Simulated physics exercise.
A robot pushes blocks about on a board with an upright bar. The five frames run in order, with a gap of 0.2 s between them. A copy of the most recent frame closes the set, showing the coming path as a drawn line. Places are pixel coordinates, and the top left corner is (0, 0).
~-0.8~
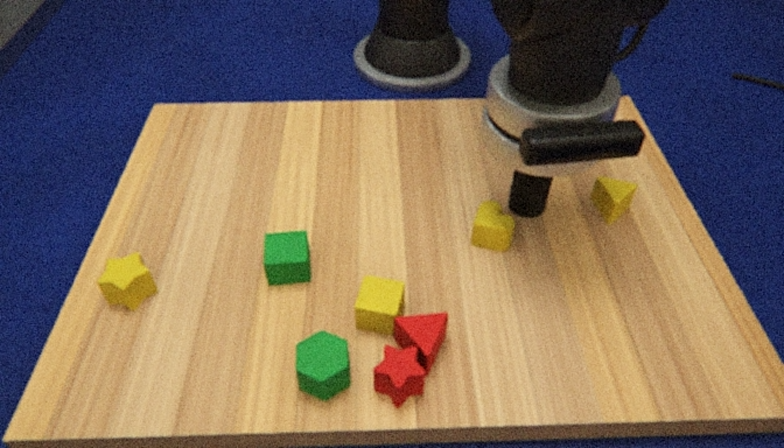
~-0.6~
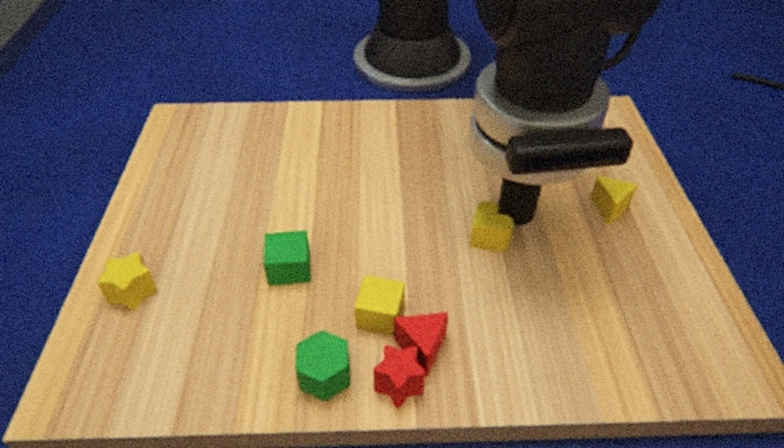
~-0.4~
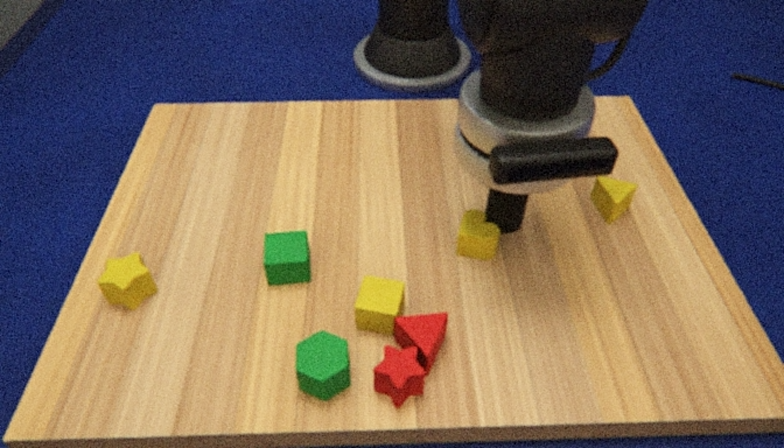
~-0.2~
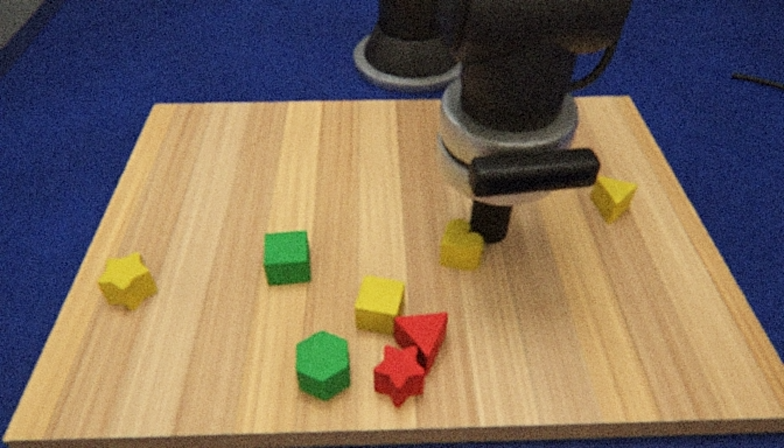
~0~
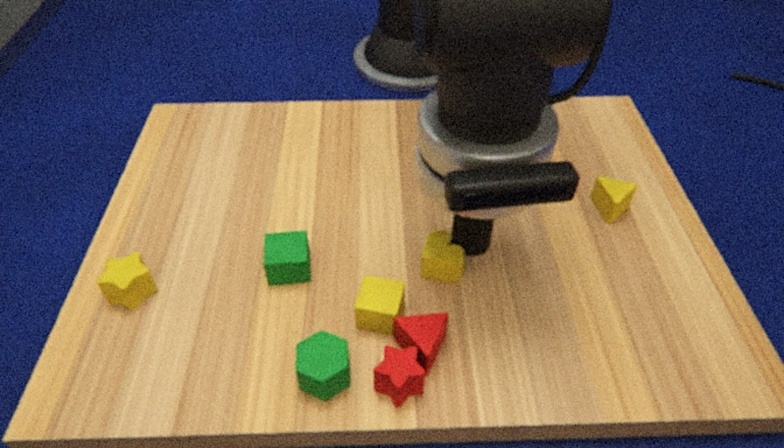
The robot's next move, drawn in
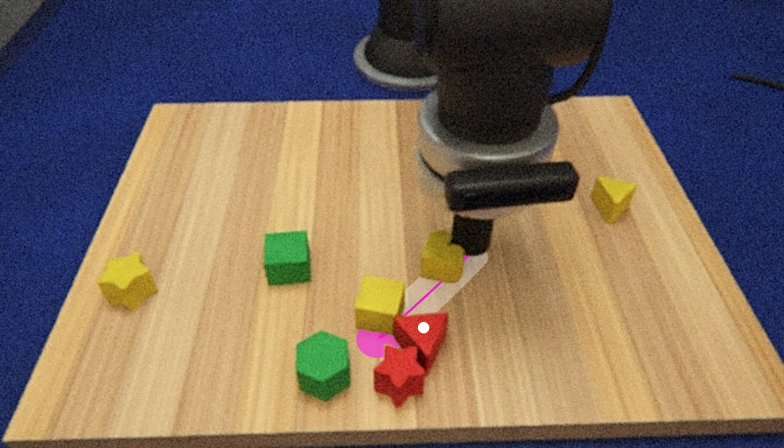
A robot arm's dark upright bar moves left to a yellow heart block and pushes it left and slightly toward the viewer across a wooden board, while the surrounding green, red and other yellow blocks stay still.
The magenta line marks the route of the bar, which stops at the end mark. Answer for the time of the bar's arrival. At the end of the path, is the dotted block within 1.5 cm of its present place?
In short: Yes.
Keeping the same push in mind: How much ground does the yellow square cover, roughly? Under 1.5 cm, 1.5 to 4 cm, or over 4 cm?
It gets moved over 4 cm.
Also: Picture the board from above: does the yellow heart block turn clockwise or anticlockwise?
Seen from above, its turn is clockwise.
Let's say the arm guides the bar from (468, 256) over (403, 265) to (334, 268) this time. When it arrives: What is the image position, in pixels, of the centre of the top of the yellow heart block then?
The spot you're after is about (334, 274) in the image.
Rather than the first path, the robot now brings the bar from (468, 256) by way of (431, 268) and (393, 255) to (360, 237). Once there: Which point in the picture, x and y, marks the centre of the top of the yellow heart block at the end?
(380, 259)
Drawn move, from (468, 256) to (378, 339); the dot is on the red three-sided block.
The first path, step by step. One third of the way, bar at (442, 269); yellow heart block at (409, 268).
Two thirds of the way, bar at (412, 296); yellow square at (339, 315); yellow heart block at (374, 289), turned 30° clockwise.
At the end, bar at (378, 326); green six-sided block at (313, 361), turned 20° anticlockwise; yellow square at (314, 316), turned 25° anticlockwise; red three-sided block at (419, 333), turned 30° anticlockwise; yellow heart block at (355, 291), turned 75° clockwise.
